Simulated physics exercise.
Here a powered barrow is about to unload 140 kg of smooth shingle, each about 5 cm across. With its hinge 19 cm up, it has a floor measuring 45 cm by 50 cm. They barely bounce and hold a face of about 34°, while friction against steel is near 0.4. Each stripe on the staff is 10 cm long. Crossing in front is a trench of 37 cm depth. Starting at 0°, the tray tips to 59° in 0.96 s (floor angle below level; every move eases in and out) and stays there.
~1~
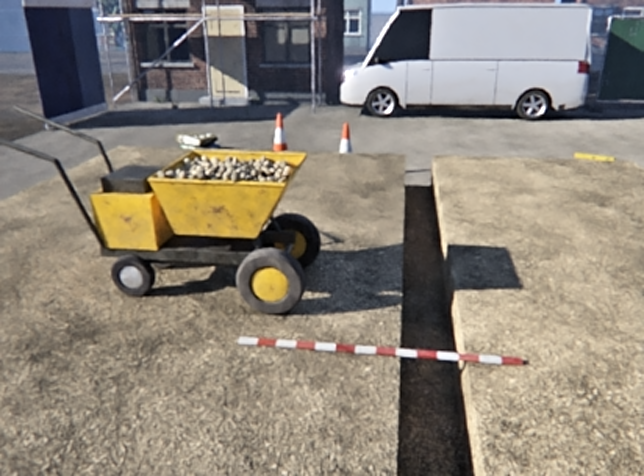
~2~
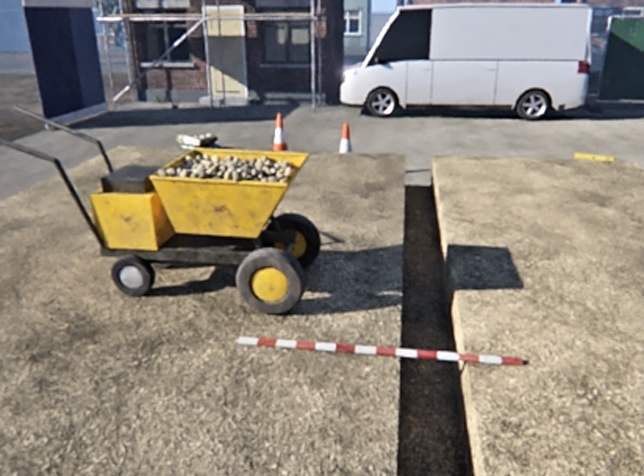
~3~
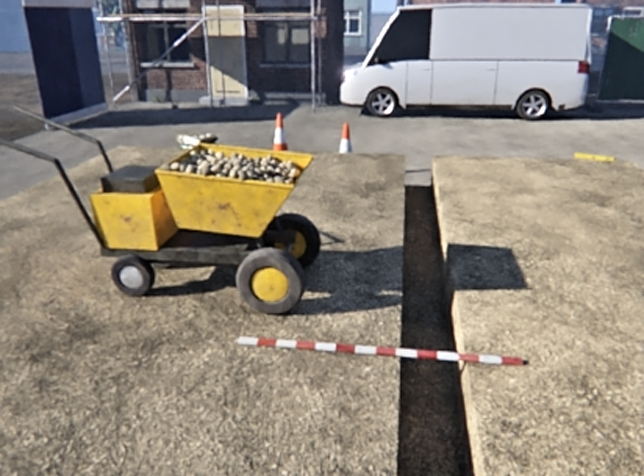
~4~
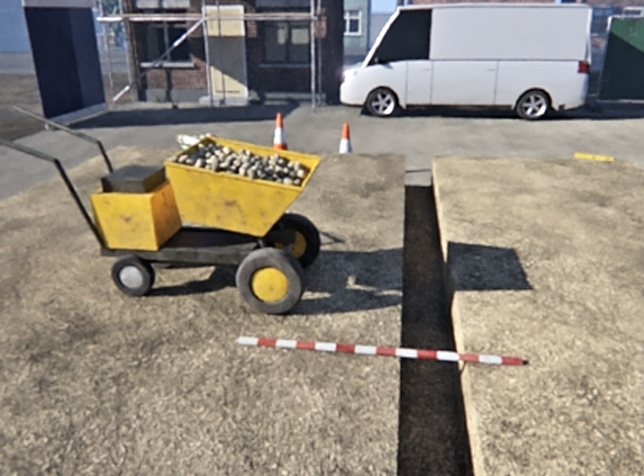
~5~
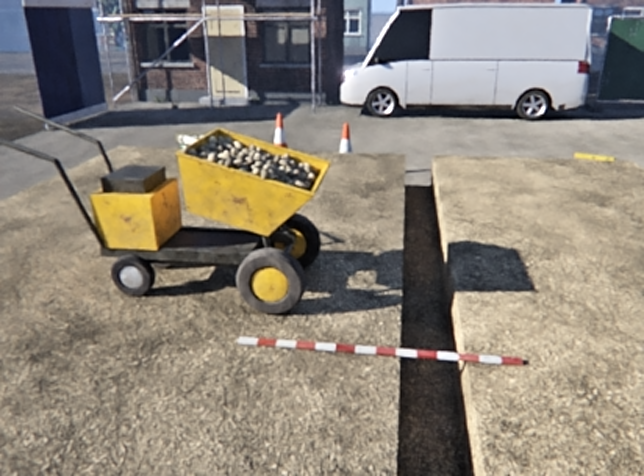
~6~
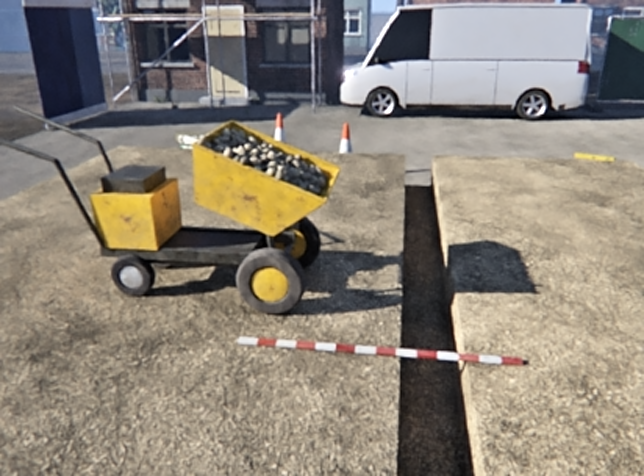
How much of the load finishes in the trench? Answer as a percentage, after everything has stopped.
Some 48 per cent of it.
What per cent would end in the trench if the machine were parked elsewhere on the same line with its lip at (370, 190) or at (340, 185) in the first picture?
Roughly 10 per cent, then 30 per cent.
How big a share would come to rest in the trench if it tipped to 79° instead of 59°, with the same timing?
Roughly 95% would end there.
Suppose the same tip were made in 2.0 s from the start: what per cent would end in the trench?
Trench share: Approx. 45%.
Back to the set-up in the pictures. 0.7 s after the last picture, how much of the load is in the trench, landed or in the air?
Around 10 per cent of it.
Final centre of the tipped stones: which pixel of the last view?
I'd put it close to (425, 344).
Then, 0.3 s after the last picture the floor is at 50°, 100 % in the tray; the foremost stones are at (358, 218).
Then, 0.7 s after the last picture the floor is at 59°, 82 % in the tray, 10 % short of the trench, 9 % in the trench; the foremost stones are at (435, 314).
Then, 1.0 s after the last picture the floor is at 59°, 59 % in the tray, 9 % short of the trench, 32 % in the trench, 1 % past the trench; the foremost stones are at (484, 308).
Then, 3.0 s after the last picture the floor is at 59°, 42 % in the tray, 10 % short of the trench, 48 % in the trench, 1 % past the trench; the foremost stones are at (523, 325).
